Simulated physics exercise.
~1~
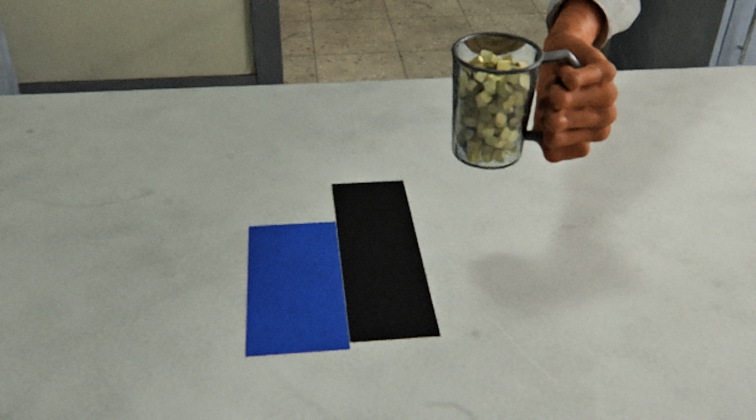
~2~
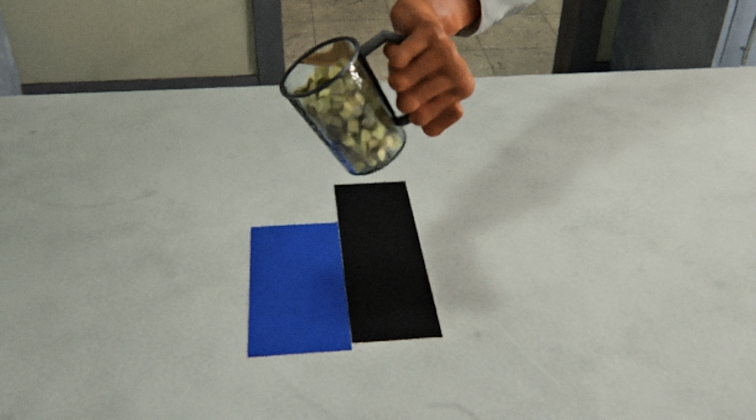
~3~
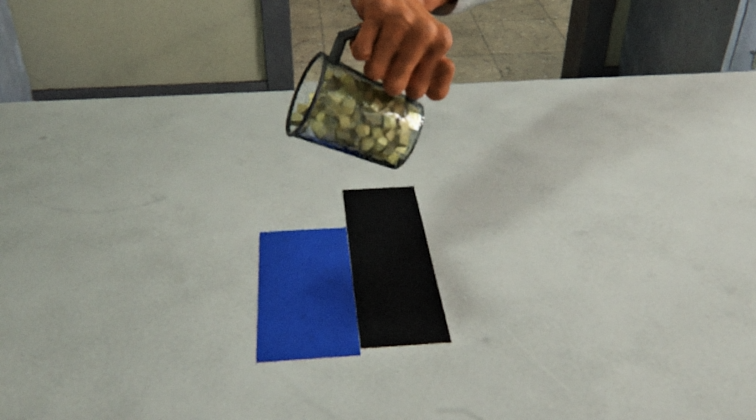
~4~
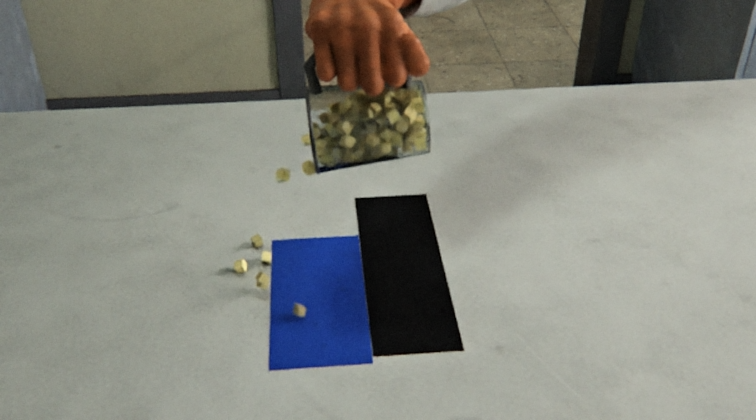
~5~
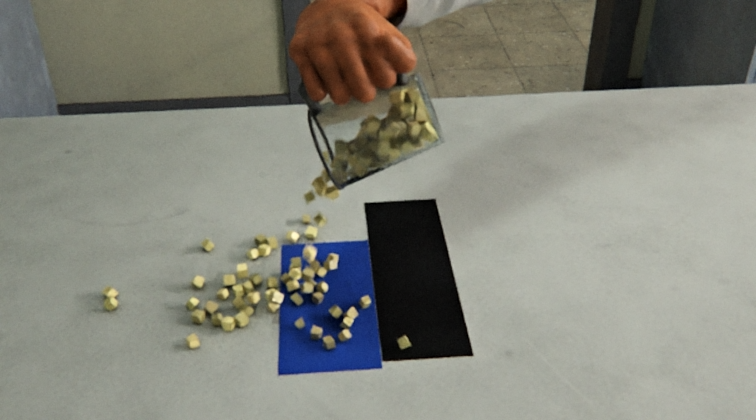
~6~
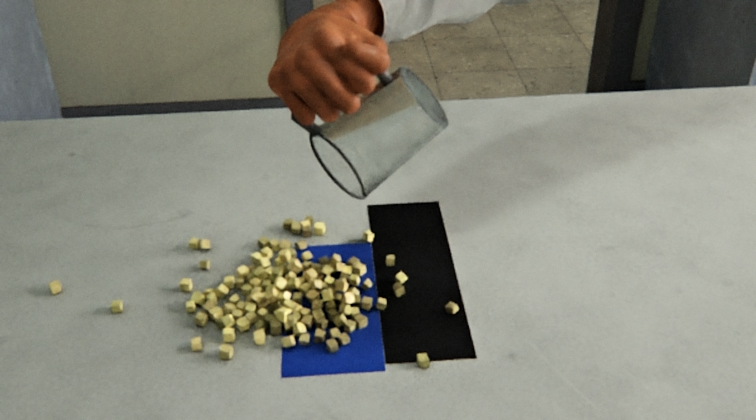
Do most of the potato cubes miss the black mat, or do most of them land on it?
Most of the cubes miss the black mat. They end up on the blue mat and the bare table, with only a few on the black mat.
